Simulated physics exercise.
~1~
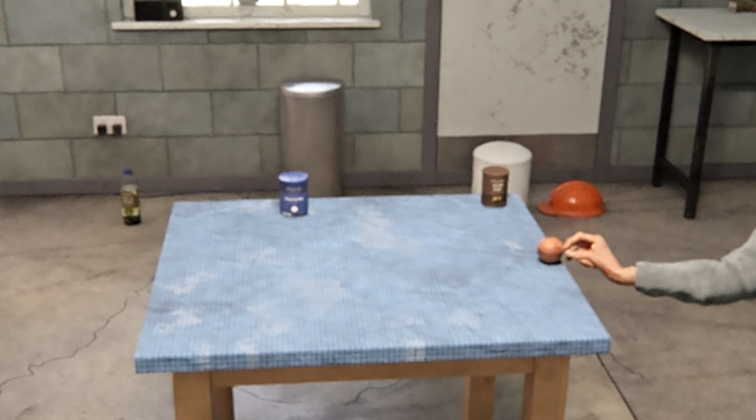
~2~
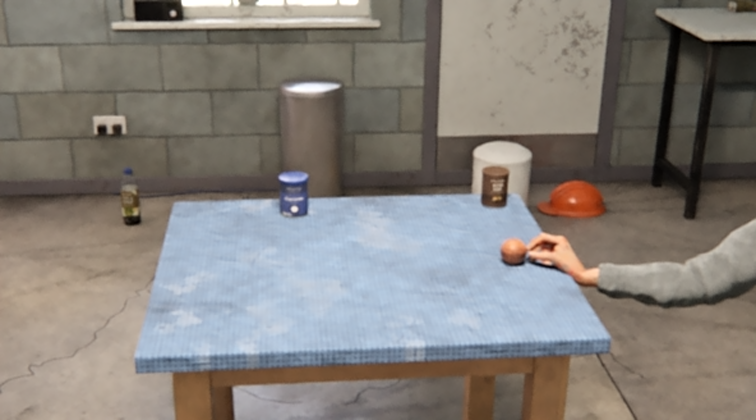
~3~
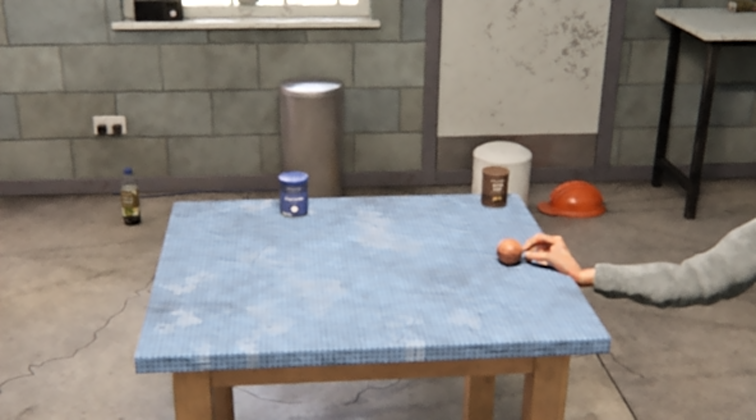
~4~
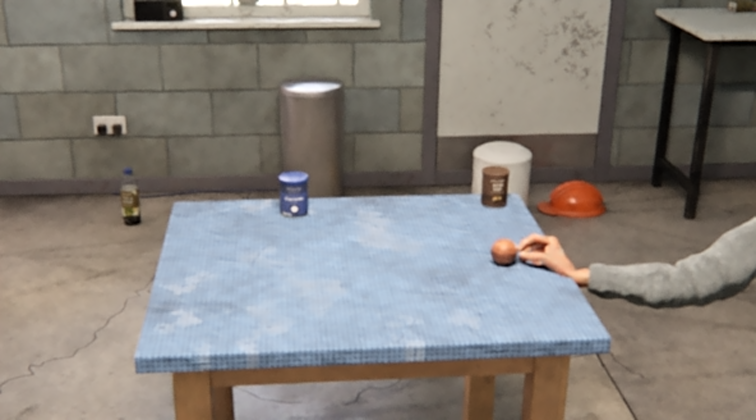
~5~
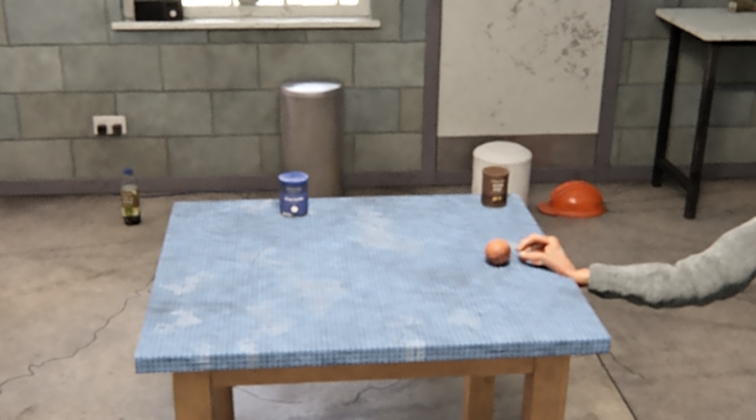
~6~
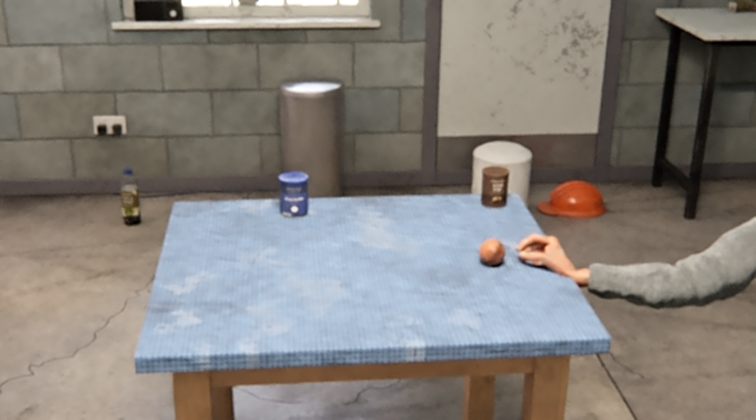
An orange ball sits at a hand's fingertips on a blue-topped wooden table, seen from slightly above in a grey block-walled room. A blue tin and a brown tin stand along the table's far edge, with a metal bin, bottle, white container and orange hard hat behind. The grey-sleeved hand pushes the ball left from the right edge, then stays nearly still as the ball moves slowly a little farther left, the view fixed.
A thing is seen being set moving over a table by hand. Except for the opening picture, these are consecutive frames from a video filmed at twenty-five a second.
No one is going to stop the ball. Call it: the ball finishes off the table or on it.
On it.
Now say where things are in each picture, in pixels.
The first picture shows under the hand; orange ball (550, 250).
The second picture shows under the hand; orange ball (513, 251).
The third picture shows under the hand; orange ball (510, 252).
The fourth picture shows orange ball (504, 252).
The fifth picture shows orange ball (498, 252).
The sixth picture shows orange ball (492, 252) displaced a little.
Then, 0.10 s past the last view, orange ball displaced about its own width near (479, 253).
Then, 0.30 s past the last view, orange ball displaced well along near (459, 254).
Then, 0.50 s past the last view, orange ball displaced well along near (446, 254).
Finally, moved from the start, orange ball. Final places as the last picture's camera would see them, orange ball near (441, 254).
